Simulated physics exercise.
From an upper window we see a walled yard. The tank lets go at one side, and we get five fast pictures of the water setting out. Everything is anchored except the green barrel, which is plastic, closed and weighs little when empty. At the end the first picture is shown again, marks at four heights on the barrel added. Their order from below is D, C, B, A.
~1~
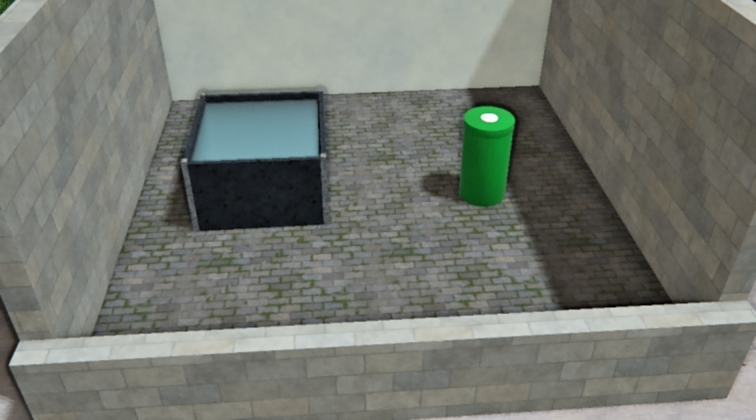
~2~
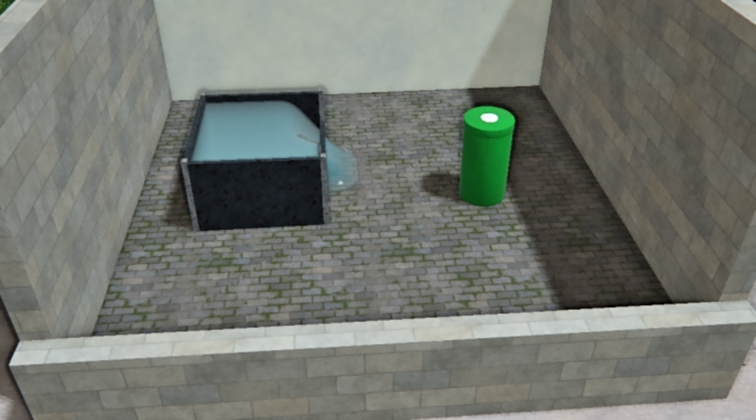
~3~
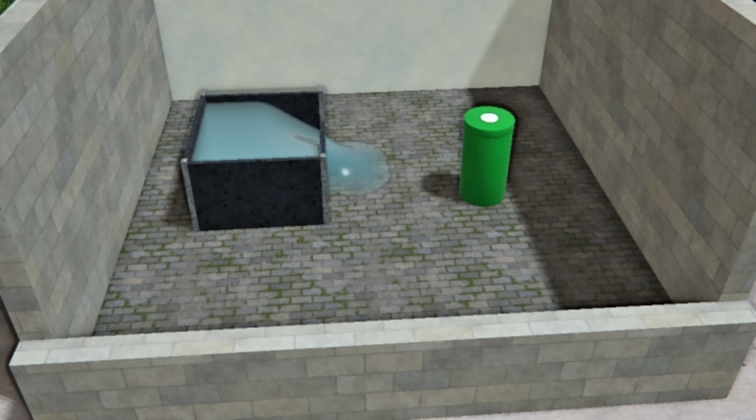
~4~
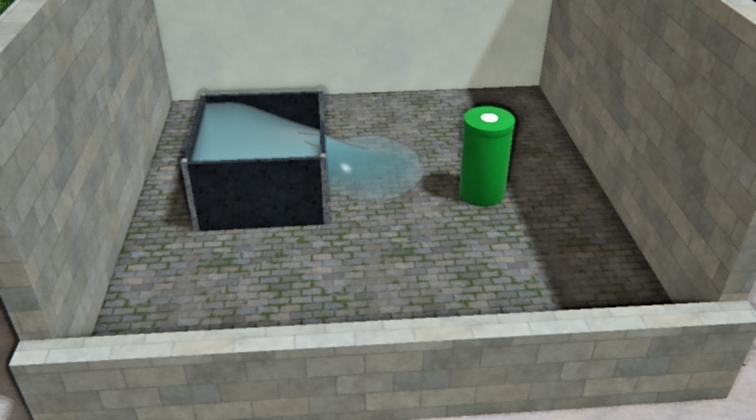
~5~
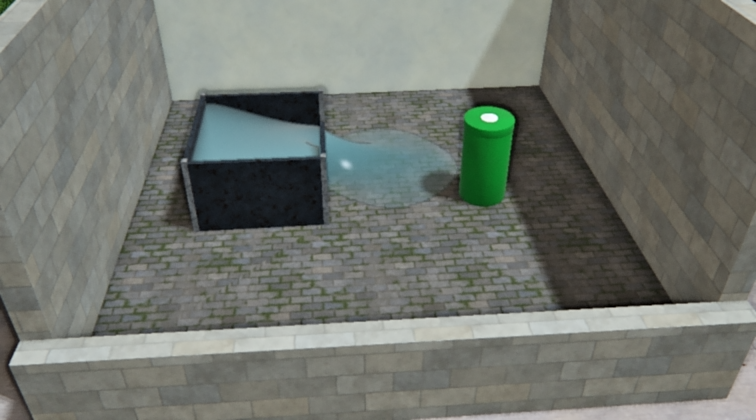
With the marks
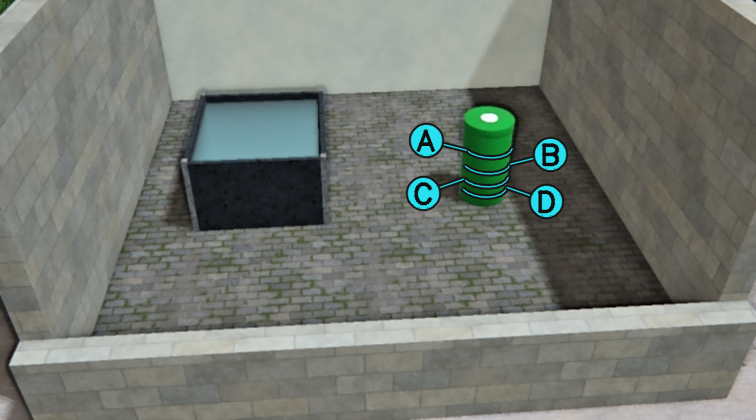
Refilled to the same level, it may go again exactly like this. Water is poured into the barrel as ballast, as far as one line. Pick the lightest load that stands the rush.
Level C just does it.
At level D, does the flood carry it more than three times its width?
No, less.
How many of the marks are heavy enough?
Three.
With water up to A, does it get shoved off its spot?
No, not at all.
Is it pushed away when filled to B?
No, that is safe.
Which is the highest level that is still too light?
D it is.
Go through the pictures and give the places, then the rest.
Lid of the green barrel at (490, 118); tank full, its middle at (259, 131), in the first frame.
In the second frame, 1 % of the ground wet, in view closest to the barrel at (347, 184).
In the third frame, 3 % of the ground wet, in view closest to the barrel at (375, 182).
In the fourth frame, 5 % of the ground wet, in view closest to the barrel at (418, 172).
Lid of the green barrel at (490, 118); 8 % of the ground wet, in view closest to the barrel at (443, 179), in the fifth frame.
On the marked copy, A at (493, 157); B at (491, 173); C at (489, 186); D at (488, 197); from the bottom up D, C, B, A.
With A, it does not move.
With B, it does not move.
With C, it does not move.
With D, it is pushed about its own width away.
